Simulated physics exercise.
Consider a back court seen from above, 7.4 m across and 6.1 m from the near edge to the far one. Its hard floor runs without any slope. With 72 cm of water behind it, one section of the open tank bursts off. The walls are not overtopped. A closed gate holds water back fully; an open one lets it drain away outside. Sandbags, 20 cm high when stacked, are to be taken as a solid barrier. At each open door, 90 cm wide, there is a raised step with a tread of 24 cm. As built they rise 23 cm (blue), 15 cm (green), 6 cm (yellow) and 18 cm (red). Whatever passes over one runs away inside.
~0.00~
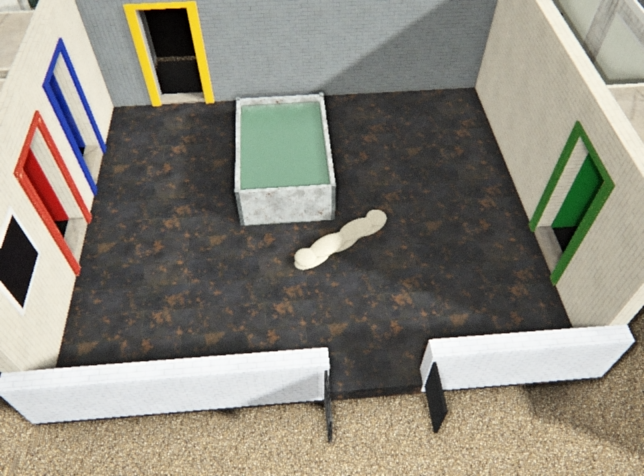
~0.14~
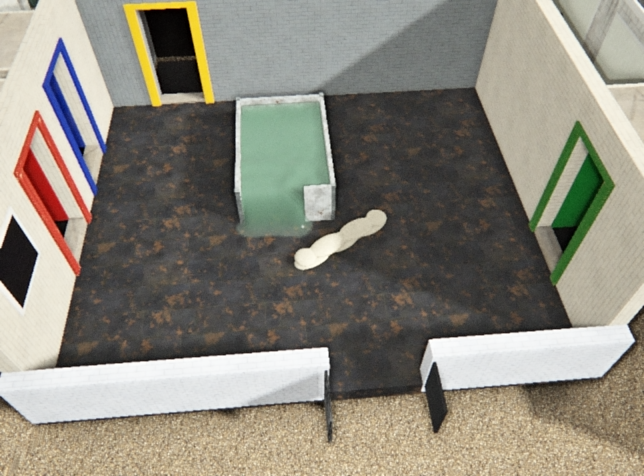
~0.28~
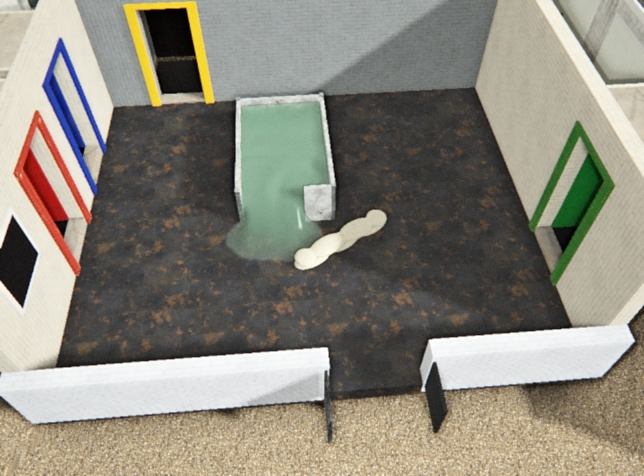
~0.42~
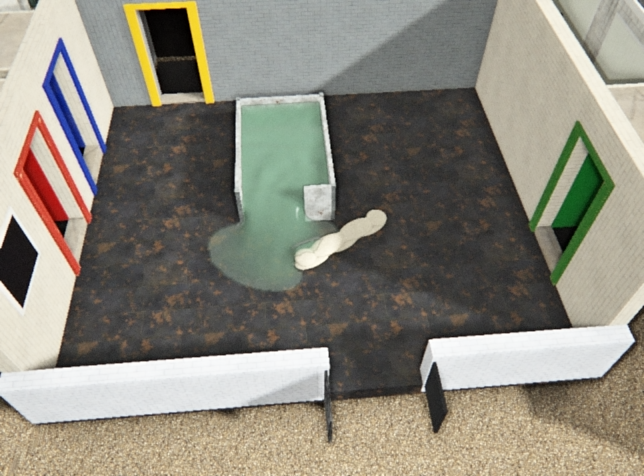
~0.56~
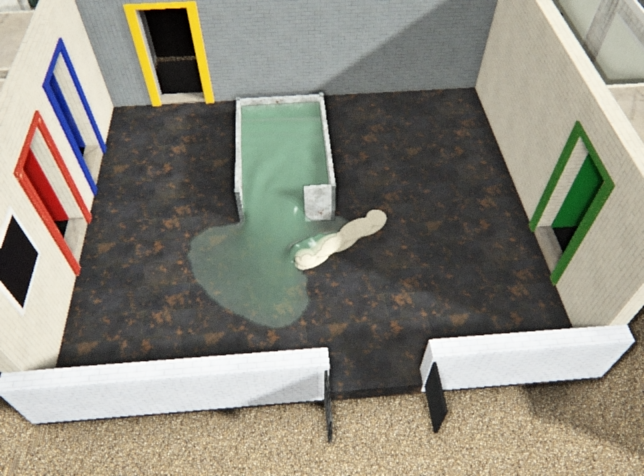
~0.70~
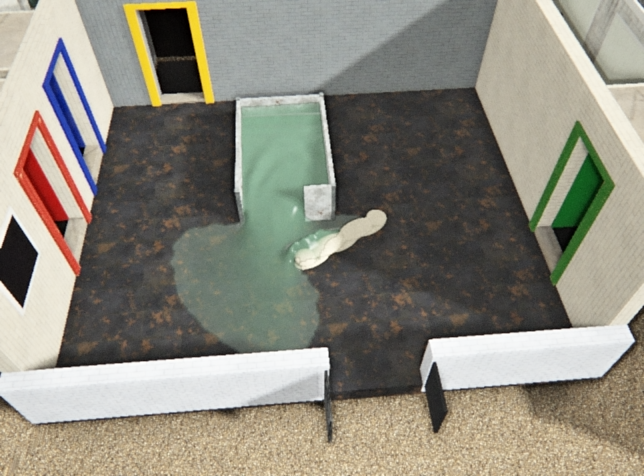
Green-tinted water sits still in a pale open tank on a dark floor until part of the tank's front wall disappears. It pours through the gap, reaches a cream twisted object, then spreads forward and left in a widening pool that extends to the low white front wall.
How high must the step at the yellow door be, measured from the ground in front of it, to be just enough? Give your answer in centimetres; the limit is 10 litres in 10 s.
About 9.5 cm.
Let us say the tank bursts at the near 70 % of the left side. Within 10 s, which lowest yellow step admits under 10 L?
It needs to be about 10.5 cm high.
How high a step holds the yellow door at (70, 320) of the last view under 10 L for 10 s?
19 cm.
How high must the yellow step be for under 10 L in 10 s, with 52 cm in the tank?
A step of about 5.5 cm does it.
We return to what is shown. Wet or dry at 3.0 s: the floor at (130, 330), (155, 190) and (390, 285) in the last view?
Status: Submerged / clear / submerged.
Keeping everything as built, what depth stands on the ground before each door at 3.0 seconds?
Blue door 0 cm, green door 0 cm, yellow door 0 cm, red door 4 cm.
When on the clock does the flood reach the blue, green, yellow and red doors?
So blue sees it at 3.8 s, green at 4.5 s, yellow at 5.0 s and red at 3.0 s.
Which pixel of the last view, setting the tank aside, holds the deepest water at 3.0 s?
Look close to (50, 397).
After 1.4 s water covers 25 % of the floor, deepest (36 cm) near (272, 227); it has not reached the yellow door.
After 3.0 s water covers 35 % of the floor, deepest (35 cm) near (50, 397); it has not reached the yellow door.
After 10.0 s water covers 95 % of the floor, deepest (9 cm) near (105, 149); 8 cm at the yellow door, 53 litres in over its 6 cm step.
At the yellow door as built, the water arrived by 4.9 s and peaked near 12 cm at 5.4 s.
Run again over the same 10 s with other heights there, 23 litres in over 8 cm, 4 litres over 10.5 cm. The limit of 10 litres is kept from about 9.5 cm up.
